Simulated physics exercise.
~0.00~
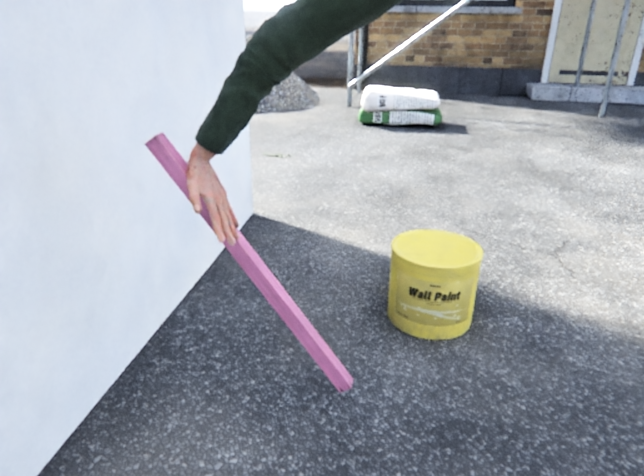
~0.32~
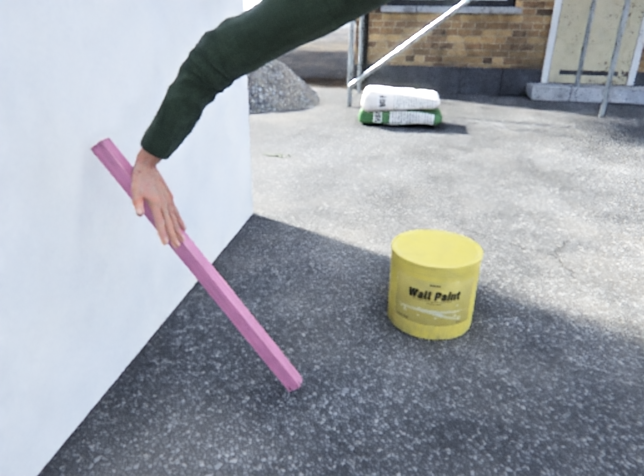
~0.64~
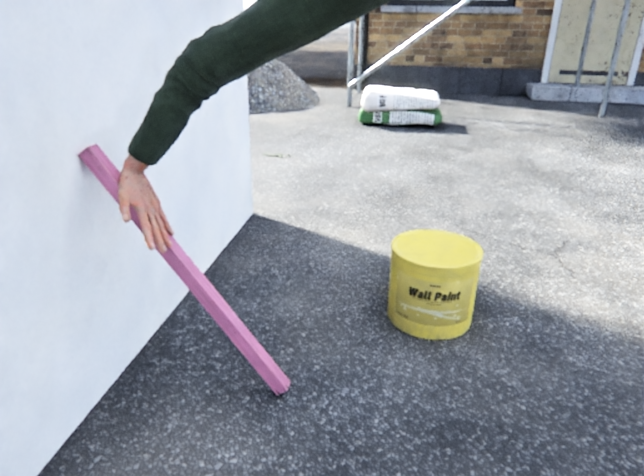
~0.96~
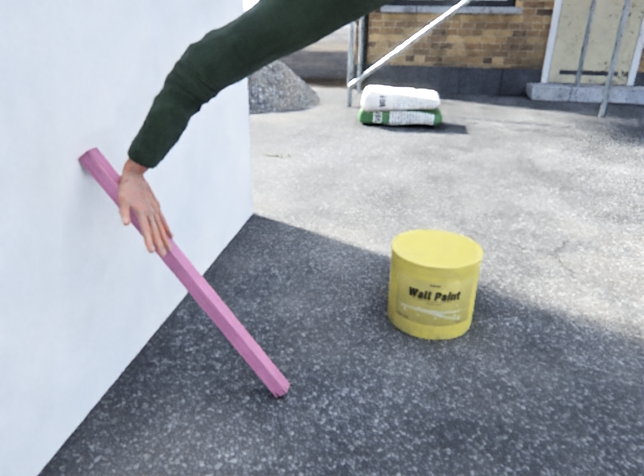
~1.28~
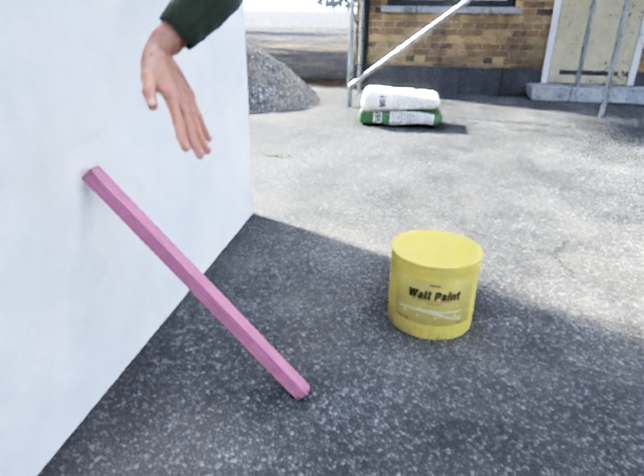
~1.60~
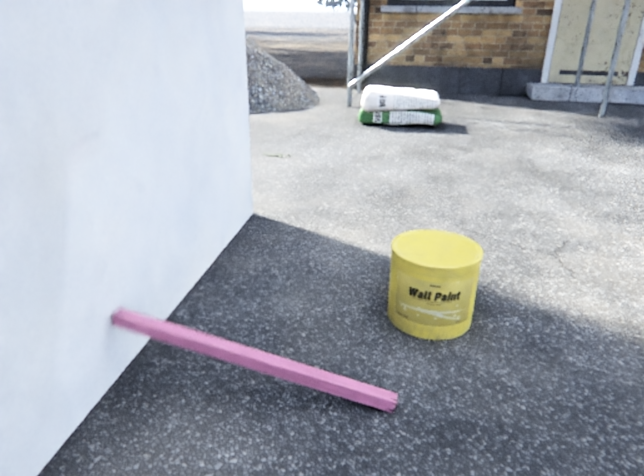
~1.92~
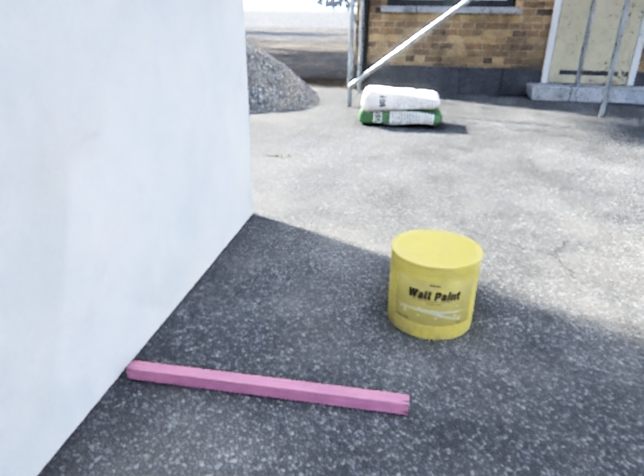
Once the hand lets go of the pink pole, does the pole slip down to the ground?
Yes, its foot slides out to the right and its top drops down the wall until the pole lies on the ground.
